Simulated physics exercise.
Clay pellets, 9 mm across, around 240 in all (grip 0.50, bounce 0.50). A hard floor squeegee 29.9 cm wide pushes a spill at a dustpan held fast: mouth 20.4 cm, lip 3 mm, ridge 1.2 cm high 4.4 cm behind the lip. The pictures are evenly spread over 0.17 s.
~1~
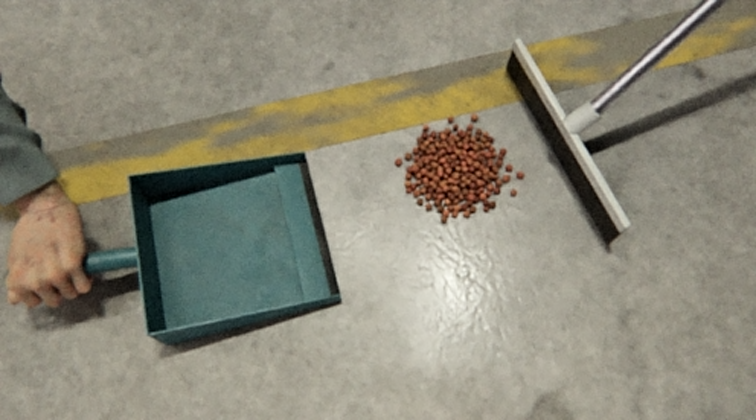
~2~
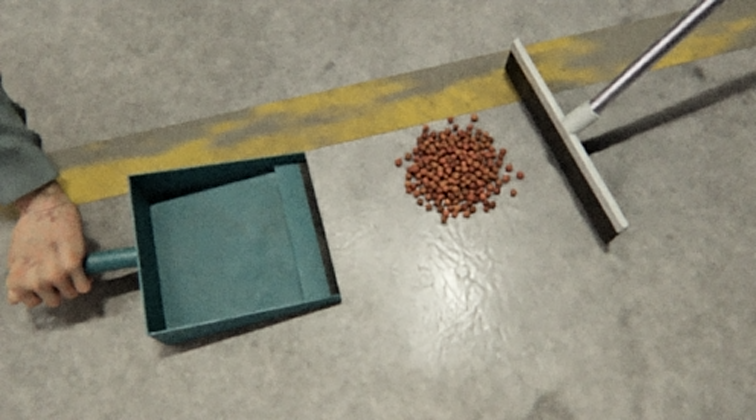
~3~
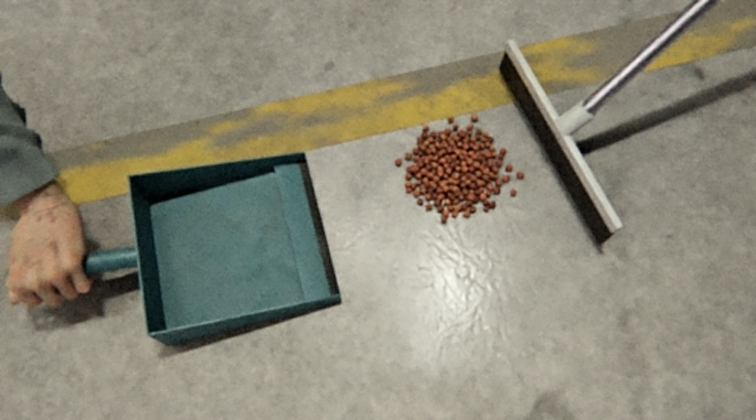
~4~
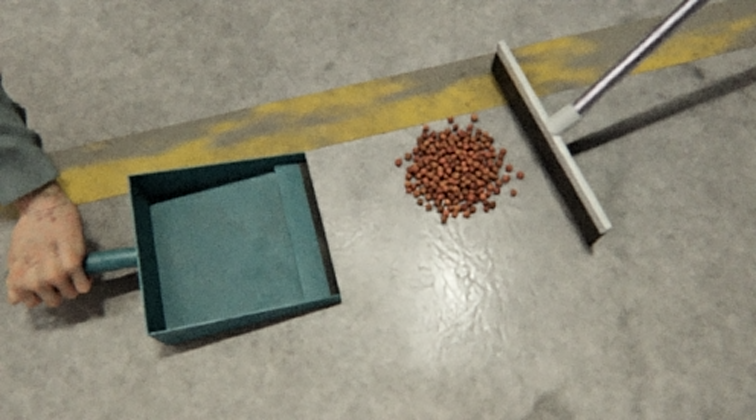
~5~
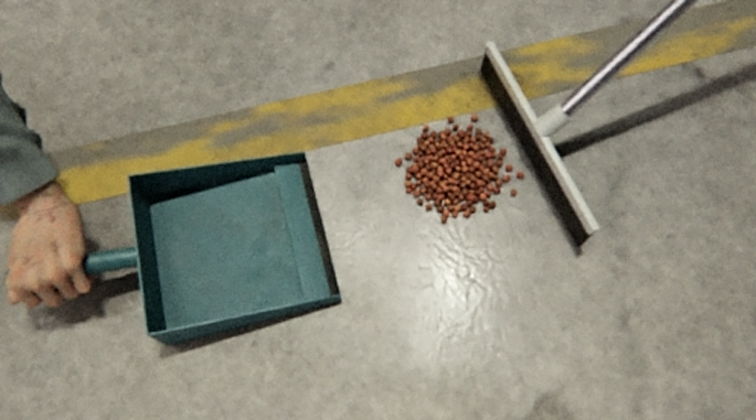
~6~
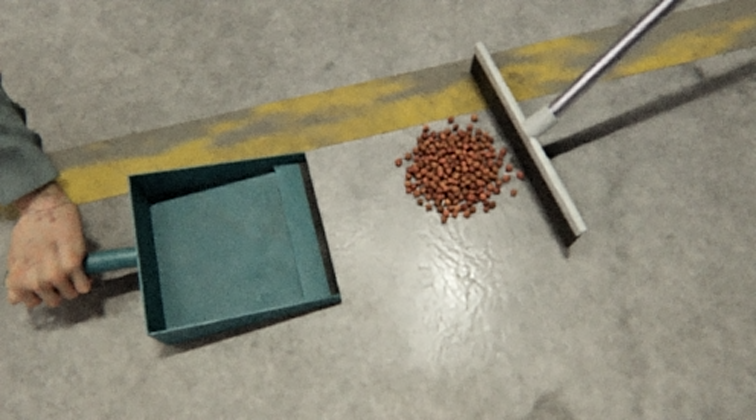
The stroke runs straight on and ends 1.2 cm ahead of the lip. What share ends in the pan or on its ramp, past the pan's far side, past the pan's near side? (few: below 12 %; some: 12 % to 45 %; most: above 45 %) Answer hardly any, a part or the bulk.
In the pan or on its ramp: A part; past the pan's far side: A part; past the pan's near side: Hardly any.
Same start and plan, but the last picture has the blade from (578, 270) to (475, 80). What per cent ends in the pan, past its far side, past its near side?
Pan 40, far 10, near 20.
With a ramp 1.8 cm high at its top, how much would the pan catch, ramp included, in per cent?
It would be near 25 per cent.
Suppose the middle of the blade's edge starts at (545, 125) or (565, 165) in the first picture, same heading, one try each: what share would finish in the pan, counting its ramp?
Some 20 and 35 per cent.
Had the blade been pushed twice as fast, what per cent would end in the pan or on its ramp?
Then about 35 per cent.
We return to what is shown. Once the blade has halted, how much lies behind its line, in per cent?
Roughly 0 per cent.
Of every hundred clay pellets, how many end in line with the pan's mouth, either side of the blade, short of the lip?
Some 50 per cent.
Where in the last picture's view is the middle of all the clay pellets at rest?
Near (316, 199).
Then, 0.27 s after the last picture, middle of the blade 16 cm from the lip; 0 % over the lip, far side 10 %, near side 0 %.
Then, 0.45 s after the last picture, middle of the blade 8 cm from the lip; 0 % over the lip, far side 15 %, near side 0 %.
Then, 0.75 s after the last picture, middle of the blade 3 cm from the lip; 30 % over the lip, far side 20 %, near side 0 %.
In the end, pan 30 %, far side 20 %, near side 0 %, in front of the lip or behind the blade 50 %.
